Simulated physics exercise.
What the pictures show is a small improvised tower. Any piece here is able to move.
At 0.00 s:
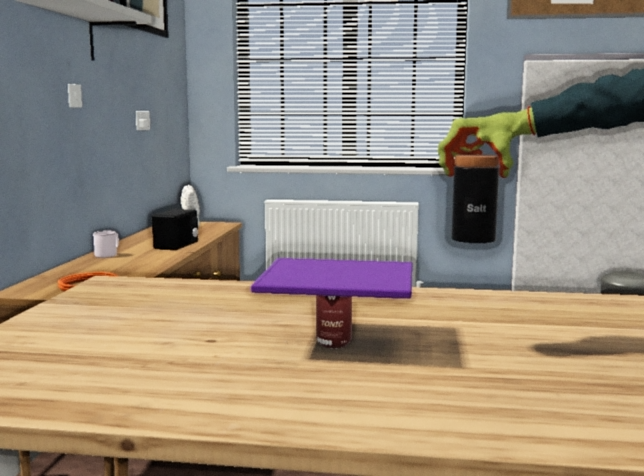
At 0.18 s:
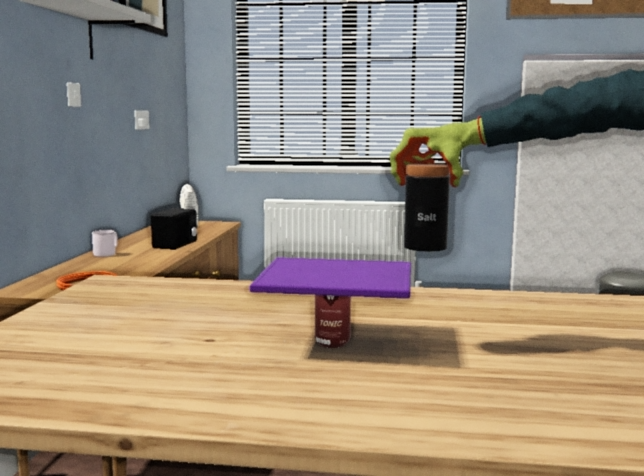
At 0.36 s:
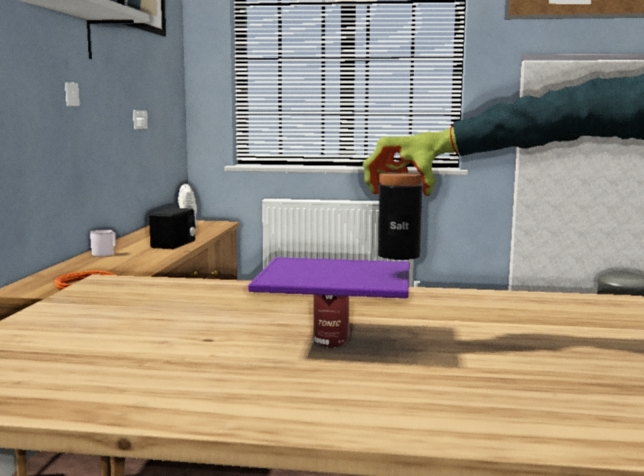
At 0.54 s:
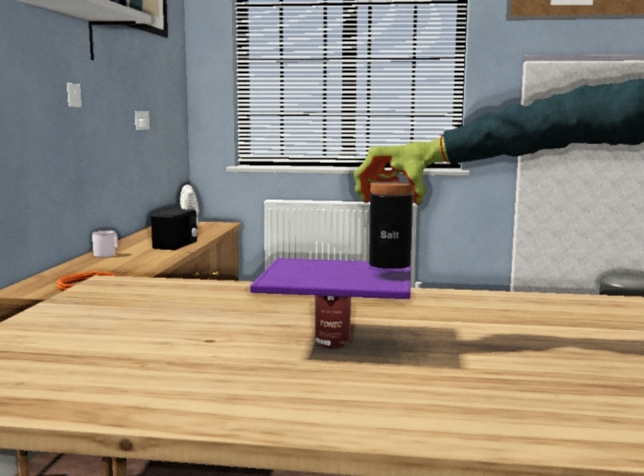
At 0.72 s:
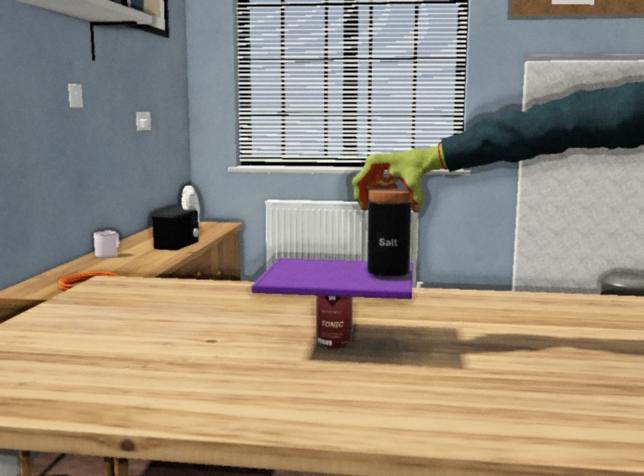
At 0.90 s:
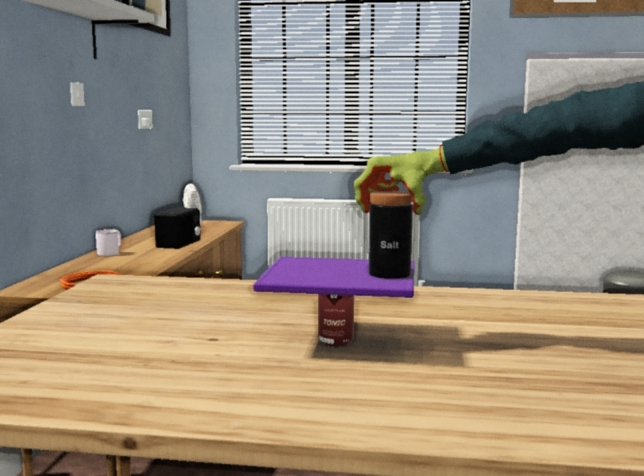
In a blue-walled room, a green-gloved hand carries a black salt jar leftward and lowers it onto a purple board's right side.
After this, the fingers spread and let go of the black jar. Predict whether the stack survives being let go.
Prediction: It falls over.
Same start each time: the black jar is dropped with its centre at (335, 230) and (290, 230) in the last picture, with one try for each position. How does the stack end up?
It stays steady first and tips over second.
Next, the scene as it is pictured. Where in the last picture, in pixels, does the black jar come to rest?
It ends up close to (458, 333).
Around 1.30 s, black jar now fallen; purple lid rocked 58° from its first pose.
Around 1.40 s, purple lid rocked 73° from its first pose.
Around 1.70 s, purple lid rocked 56° from its first pose; red can rocked 9° from its first pose.
Around 1.90 s, purple lid now fallen; red can rocked 69° from its first pose.
Finally (2.2 s), fallen, purple lid and black jar; down or leaning hard in the stack, red can. Final places as the last picture's camera would see them, black jar near (458, 333). The stack loses its balance.
